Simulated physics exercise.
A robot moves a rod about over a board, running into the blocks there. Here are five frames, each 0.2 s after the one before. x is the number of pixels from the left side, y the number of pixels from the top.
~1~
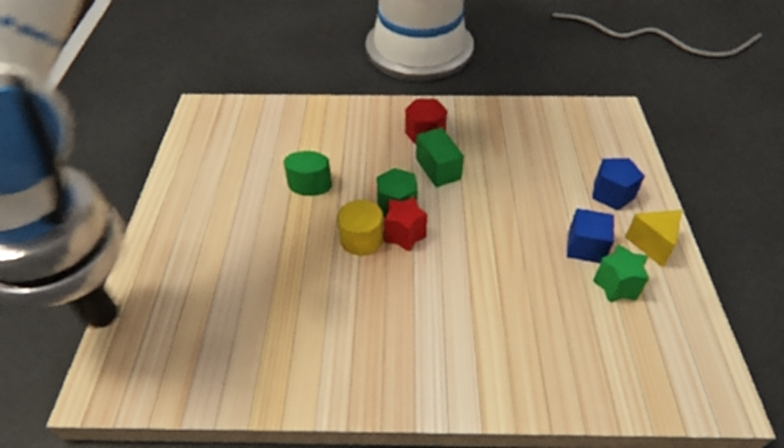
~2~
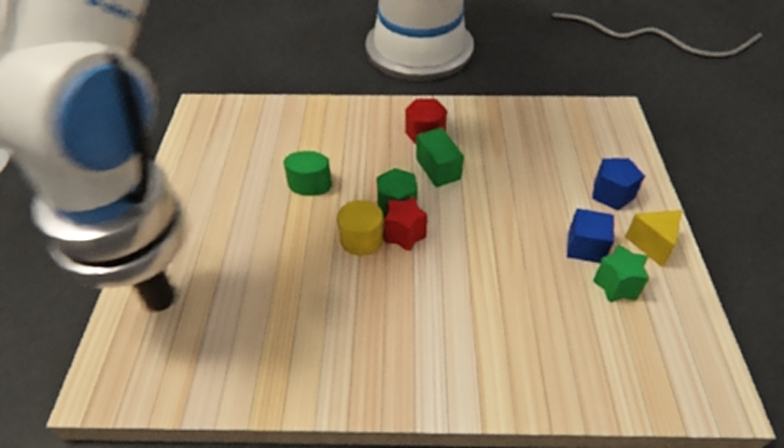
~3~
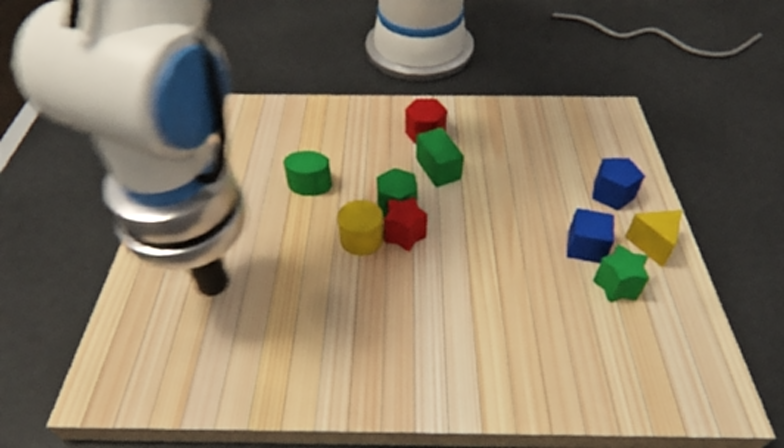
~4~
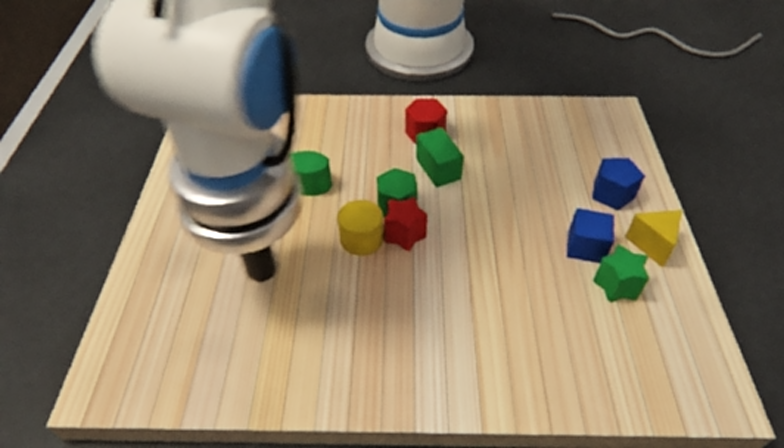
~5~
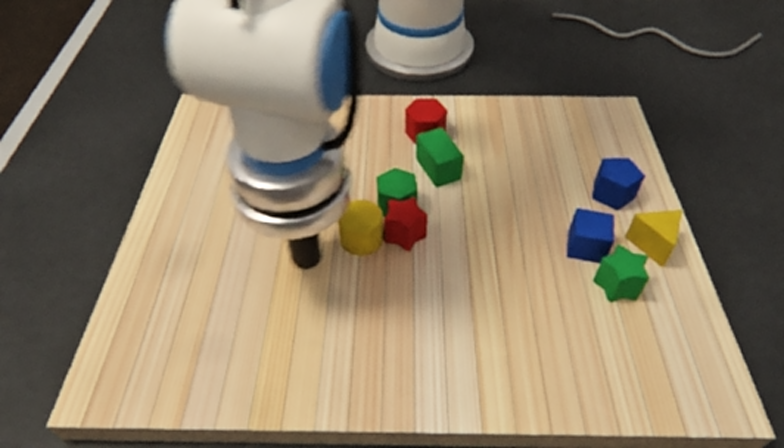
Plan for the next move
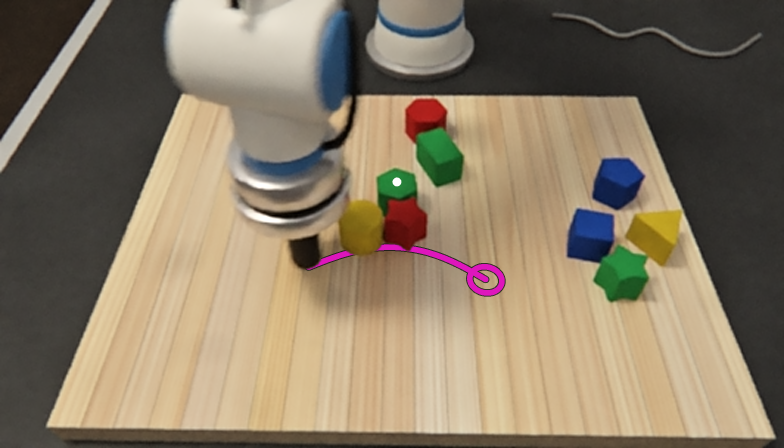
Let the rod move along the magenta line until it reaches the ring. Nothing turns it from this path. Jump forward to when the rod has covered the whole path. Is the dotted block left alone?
I expect not.
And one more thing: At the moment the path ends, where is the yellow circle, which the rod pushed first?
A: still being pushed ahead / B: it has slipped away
B.
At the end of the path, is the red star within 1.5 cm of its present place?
It seems not.
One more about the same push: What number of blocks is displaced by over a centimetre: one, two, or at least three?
Most likely three or more.
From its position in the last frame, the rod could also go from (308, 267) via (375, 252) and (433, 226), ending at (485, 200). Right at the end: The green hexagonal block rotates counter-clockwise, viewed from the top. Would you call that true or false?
My answer: False.
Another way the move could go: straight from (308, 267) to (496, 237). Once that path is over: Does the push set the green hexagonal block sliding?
No - that is not the case.
The line goes from (308, 267) over (368, 249) and (429, 253) to (486, 280); the dot is on the green hexagonal block.
On the path given first. One third of the way, rod at (368, 240); yellow circle at (384, 200); green hexagonal block at (404, 173), turned 15° clockwise; red star at (422, 208).
Two thirds of the way, rod at (431, 244); yellow circle at (390, 196); green hexagonal block at (407, 167), turned 15° clockwise; red star at (436, 205).
At the end, rod at (488, 271); yellow circle at (390, 196); green hexagonal block at (407, 167), turned 15° clockwise; red star at (436, 205), turned 15° anticlockwise.
